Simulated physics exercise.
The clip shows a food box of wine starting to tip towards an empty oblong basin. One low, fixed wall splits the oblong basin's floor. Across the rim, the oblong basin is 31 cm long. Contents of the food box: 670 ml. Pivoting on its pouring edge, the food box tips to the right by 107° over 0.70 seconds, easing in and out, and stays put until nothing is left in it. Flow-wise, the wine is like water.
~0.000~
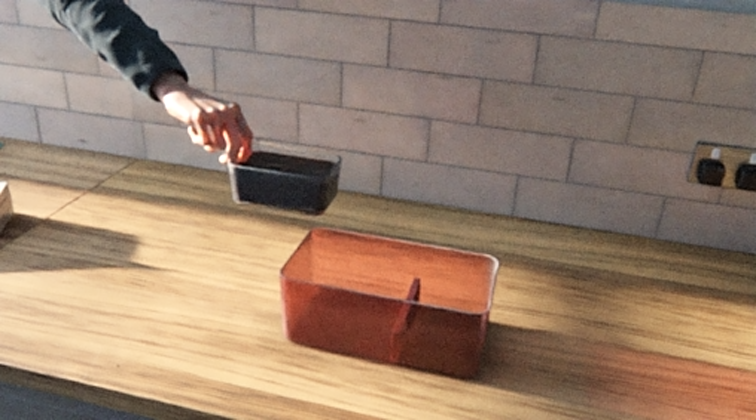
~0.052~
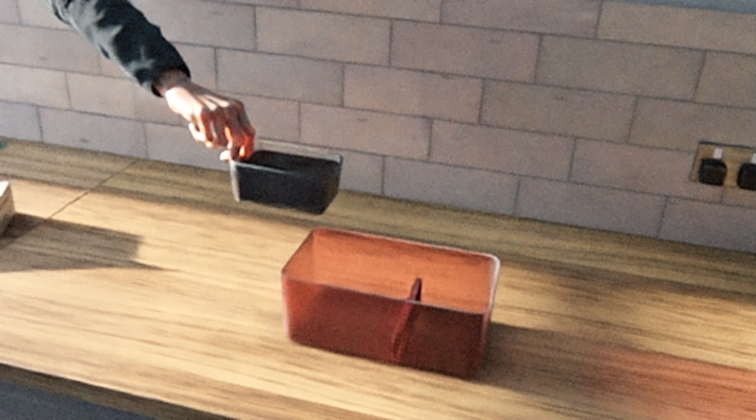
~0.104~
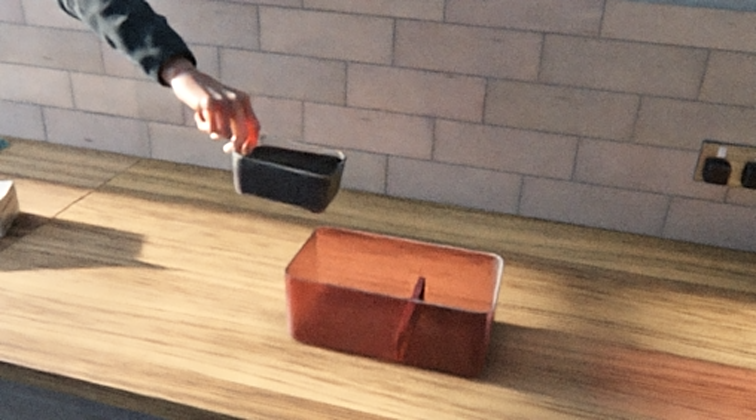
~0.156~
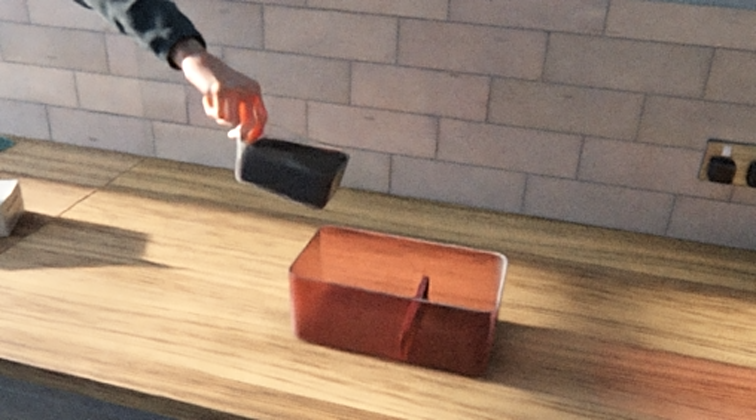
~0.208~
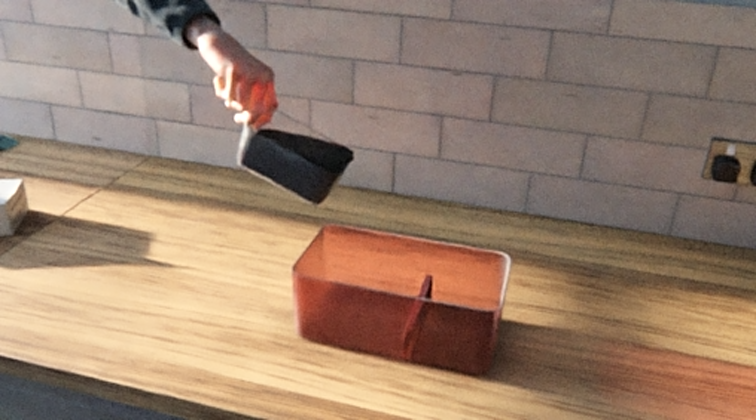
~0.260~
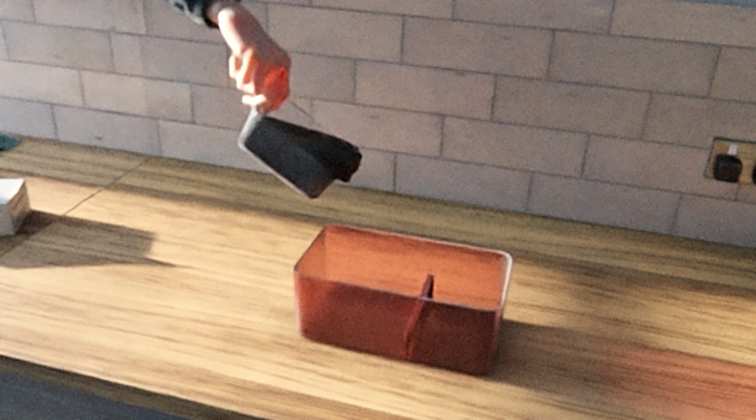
The video shows a hand holding a small food box of dark liquid above an empty, reddish oblong basin with a low divider. The hand tilts the box steadily to the right, and a little liquid moves over its edge.
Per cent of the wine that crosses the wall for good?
57 per cent.
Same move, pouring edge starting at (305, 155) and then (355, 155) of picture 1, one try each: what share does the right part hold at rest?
Some 15 and 75 per cent, in that order.
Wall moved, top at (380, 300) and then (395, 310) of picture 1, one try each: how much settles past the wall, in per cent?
85 in a hundred, followed by 65 in a hundred.
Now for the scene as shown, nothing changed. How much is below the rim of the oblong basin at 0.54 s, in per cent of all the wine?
Roughly 18 percent of it.
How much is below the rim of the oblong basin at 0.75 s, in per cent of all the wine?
Roughly 92 percent of it.
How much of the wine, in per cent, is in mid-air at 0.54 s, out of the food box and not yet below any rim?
Near 62 per cent at that time.
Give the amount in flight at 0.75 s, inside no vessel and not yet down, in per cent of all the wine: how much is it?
Something like 8 per cent is in the air then.
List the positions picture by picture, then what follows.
Tilt 0°; pouring edge (334, 168); surface from (242, 158) to (334, 172); the oblong basin's rim runs from (296, 251) to (494, 286); the wall's top is at (408, 304), in the first frame.
Tilt 1°; pouring edge (336, 168); surface from (244, 157) to (335, 170), in the second frame.
Tilt 6°; pouring edge (339, 167); surface from (246, 152) to (339, 166), in the third frame.
Tilt 13°; pouring edge (342, 166); surface from (250, 145) to (343, 162), in the fourth frame.
Tilt 22°; pouring edge (345, 166); surface from (252, 135) to (346, 158); 3 per cent is over the edge, in the fifth frame.
Tilt 32°; pouring edge (346, 165); surface from (255, 123) to (343, 154); 7 per cent is over the edge, in the sixth frame.
Then, 0.54 s in, the tilt is 94° and 20 per cent is still to pour, 18 is left of the wall and 0 right of it.
Then, 0.75 s in, the tilt is 107° and 0 per cent is still to pour, 24 is left of the wall and 68 right of it.
Then, 0.96 s in, the tilt is 107° and 0 per cent is still to pour, 37 is left of the wall and 57 right of it.
Then, 1.20 s in, the tilt is 107° and 0 per cent is still to pour, 39 is left of the wall and 57 right of it.
Finally, 39 per cent lies left of the wall, 57 right of it and 4 outside.
